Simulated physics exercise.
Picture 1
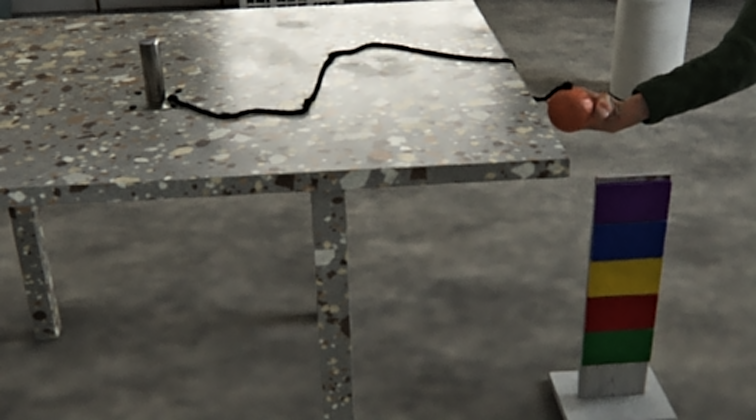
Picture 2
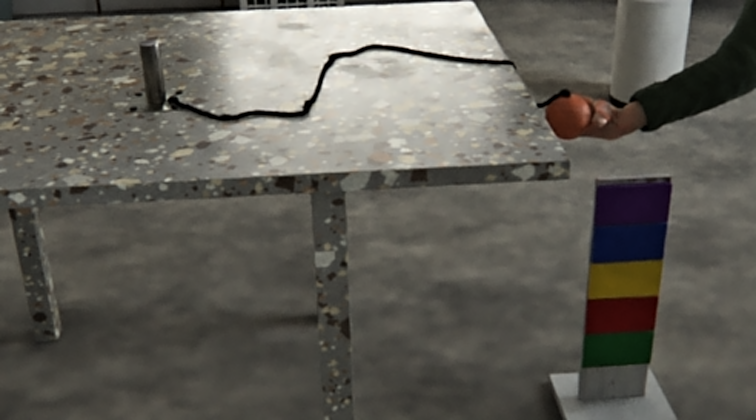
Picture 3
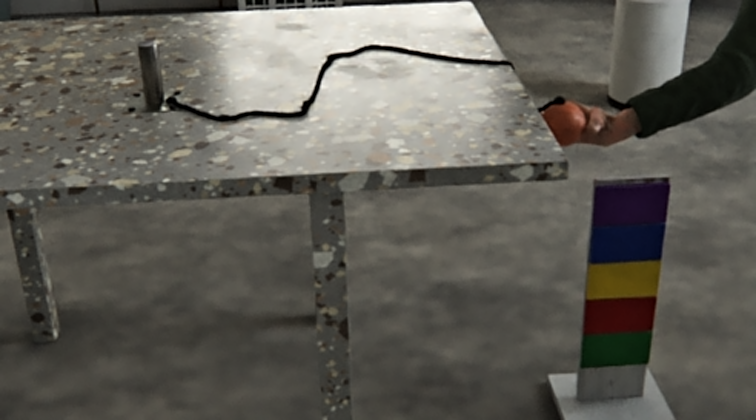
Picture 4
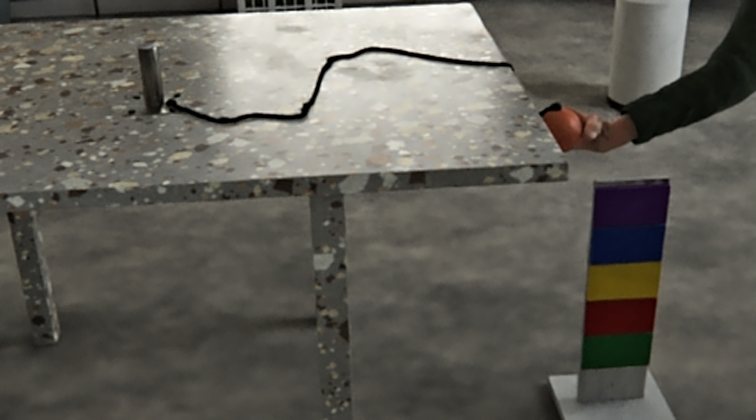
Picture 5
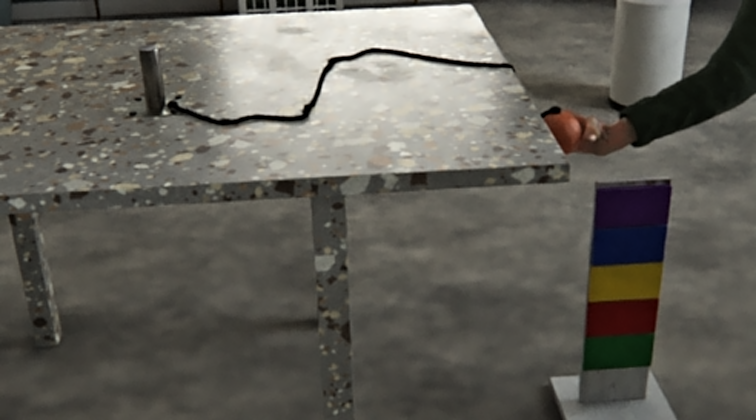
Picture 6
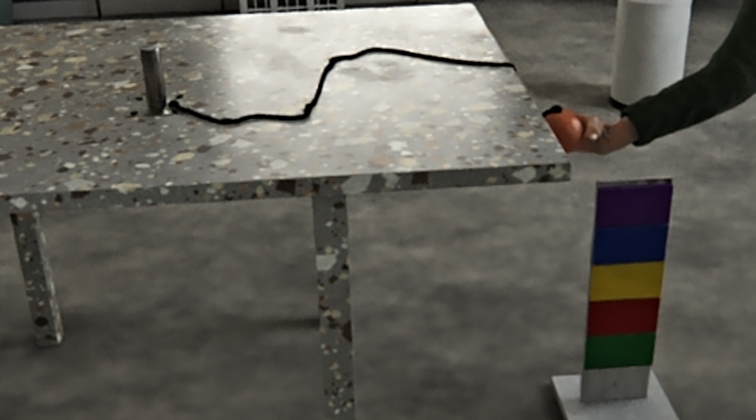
A hand in a dark green sleeve holds an orange ball-like object just off the right edge of a speckled stone table, seen from slightly above in a grey-floored room. A black cord winds across the tabletop from a metal post at left, above a stand striped purple, blue, yellow, red and green. The hand lowers the object slightly, then stays nearly still, the cord barely changing.
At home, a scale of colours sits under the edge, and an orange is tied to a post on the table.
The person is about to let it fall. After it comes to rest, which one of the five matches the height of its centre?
The one that matches is green.
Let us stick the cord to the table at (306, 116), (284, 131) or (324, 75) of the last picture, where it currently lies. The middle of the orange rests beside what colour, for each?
In order: Red; red; blue.
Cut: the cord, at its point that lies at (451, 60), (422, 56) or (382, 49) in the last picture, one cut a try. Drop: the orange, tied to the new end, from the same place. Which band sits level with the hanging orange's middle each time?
Try 1 - blue; try 2 - purple; try 3 - no band.
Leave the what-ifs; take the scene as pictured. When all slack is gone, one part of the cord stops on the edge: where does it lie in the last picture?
At (330, 61), roughly.
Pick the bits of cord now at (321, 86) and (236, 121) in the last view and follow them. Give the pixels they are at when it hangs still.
Around (442, 84); the other one around (286, 96).
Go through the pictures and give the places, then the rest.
The first picture shows orange (570, 109); purple (634, 204); blue (630, 242); yellow (626, 279); red (622, 314); green (618, 348).
The second picture shows orange (568, 117); cord through (213, 116) (307, 111) (324, 70) (374, 47) (472, 60).
The third picture shows orange (563, 124).
The fourth picture shows orange (559, 131); cord through (211, 119) (306, 113) (322, 73) (372, 49) (470, 63).
The fifth picture shows orange (558, 134).
The sixth picture shows orange (560, 133); cord through (213, 120) (308, 114) (324, 74) (374, 50) (473, 63).
Early on, orange near (543, 362); level with green.
Midway, orange near (479, 355); level with red.
Near the end, orange near (527, 362); level with green.
Finally, orange near (502, 374); level with green. Its middle rests at the green band.
